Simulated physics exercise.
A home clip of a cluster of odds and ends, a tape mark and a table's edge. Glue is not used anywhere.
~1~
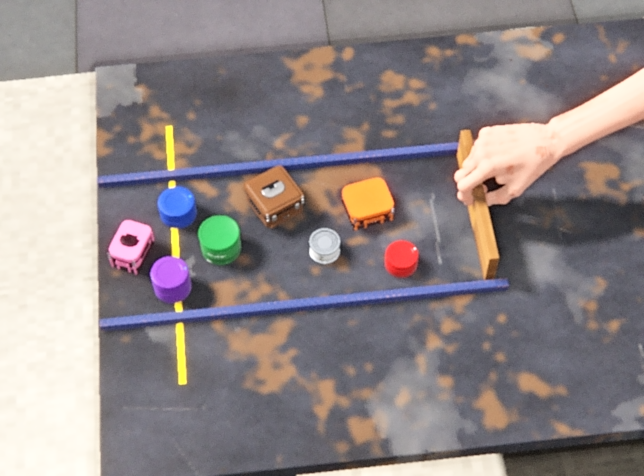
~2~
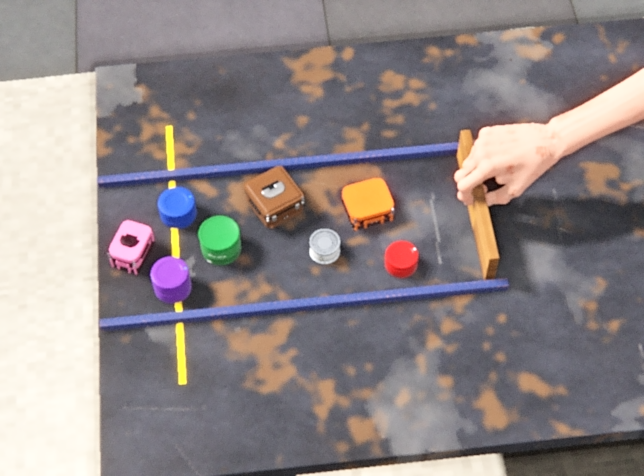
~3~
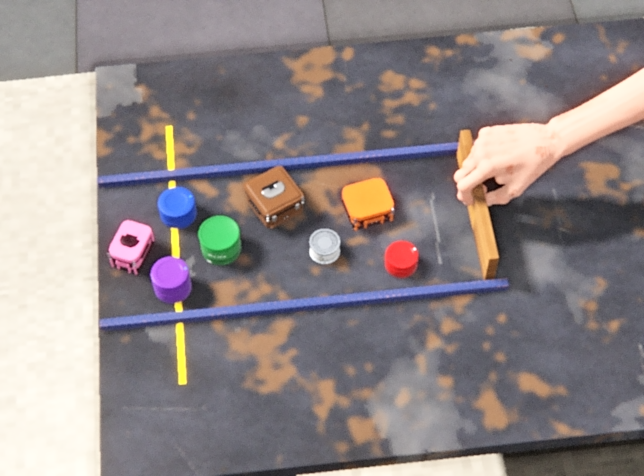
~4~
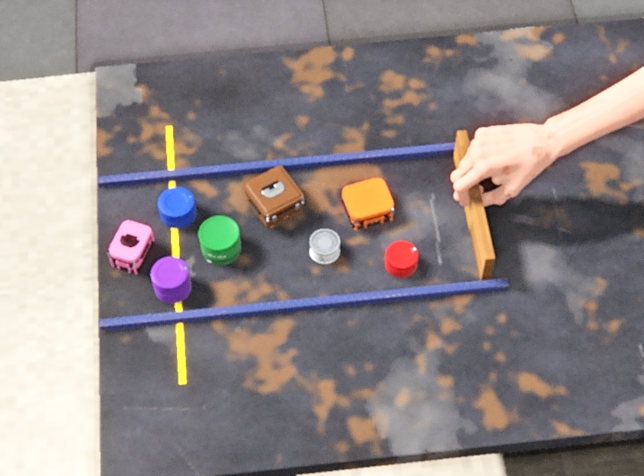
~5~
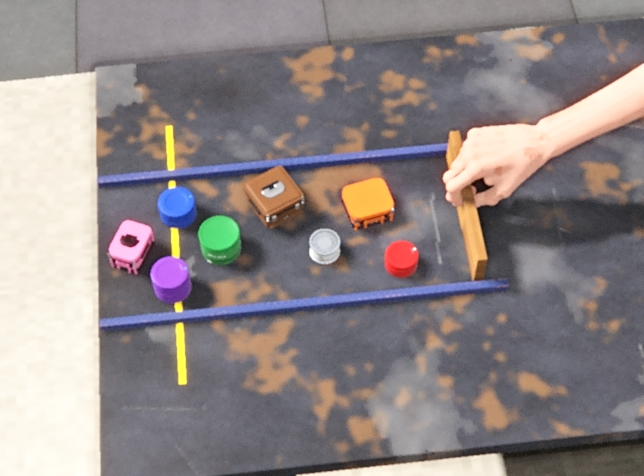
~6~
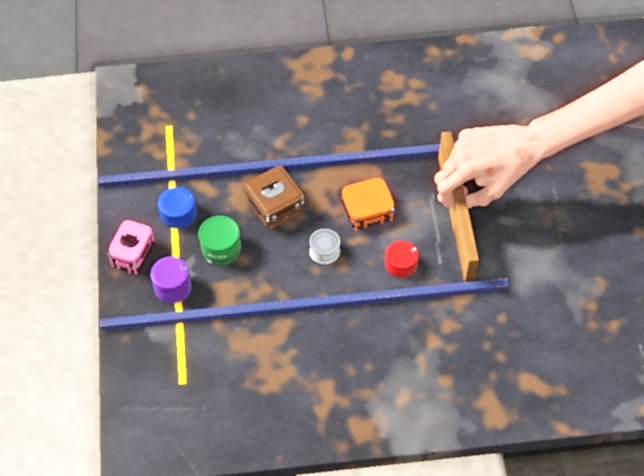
On a dark, rust-blotched tabletop, small colourful cases, lids and tubs sit scattered between two blue strips, some near a yellow tape mark at left. A hand at right holds a wooden board upright, still at first, then slides it slightly left, while the objects stay where they are.
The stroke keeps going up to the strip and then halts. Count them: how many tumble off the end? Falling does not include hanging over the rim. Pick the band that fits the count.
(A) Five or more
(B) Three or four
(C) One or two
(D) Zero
C.
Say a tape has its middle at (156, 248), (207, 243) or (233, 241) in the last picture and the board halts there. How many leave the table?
In order: 3, 0 and 0.
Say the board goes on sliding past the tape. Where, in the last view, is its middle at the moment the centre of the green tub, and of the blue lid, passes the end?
The green tub gives roughly (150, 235), the blue lid roughly (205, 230).
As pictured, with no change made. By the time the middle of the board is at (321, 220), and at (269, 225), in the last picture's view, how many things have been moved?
In order, the tallies are 4 and 6.
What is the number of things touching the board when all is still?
It adds up to 3.
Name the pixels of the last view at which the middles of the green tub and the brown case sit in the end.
(125, 257), and the other (107, 207).
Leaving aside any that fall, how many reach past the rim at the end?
Answer: 1.
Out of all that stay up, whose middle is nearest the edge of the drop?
It's the brown case that is foremost.
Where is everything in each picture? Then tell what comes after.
The first frame shows pink case (132, 247); purple lid (171, 280); blue lid (177, 208); board (477, 204); tape (175, 246).
The second frame shows purple lid (171, 280); orange case (368, 204).
The third frame shows blue lid (178, 208); board (477, 204).
The fourth frame shows pink case (132, 248); brown case (274, 198).
The fifth frame shows purple lid (171, 280); green tub (220, 241).
The sixth frame shows pink case (132, 248); purple lid (171, 280); blue lid (178, 208); board (458, 206); tape (175, 246).
Soon after, none off yet; pink case at rest near (132, 248); purple lid at rest near (171, 280); blue lid at rest near (178, 208).
In the end, the number that fall off is one or two; gone, blue lid and pink case.
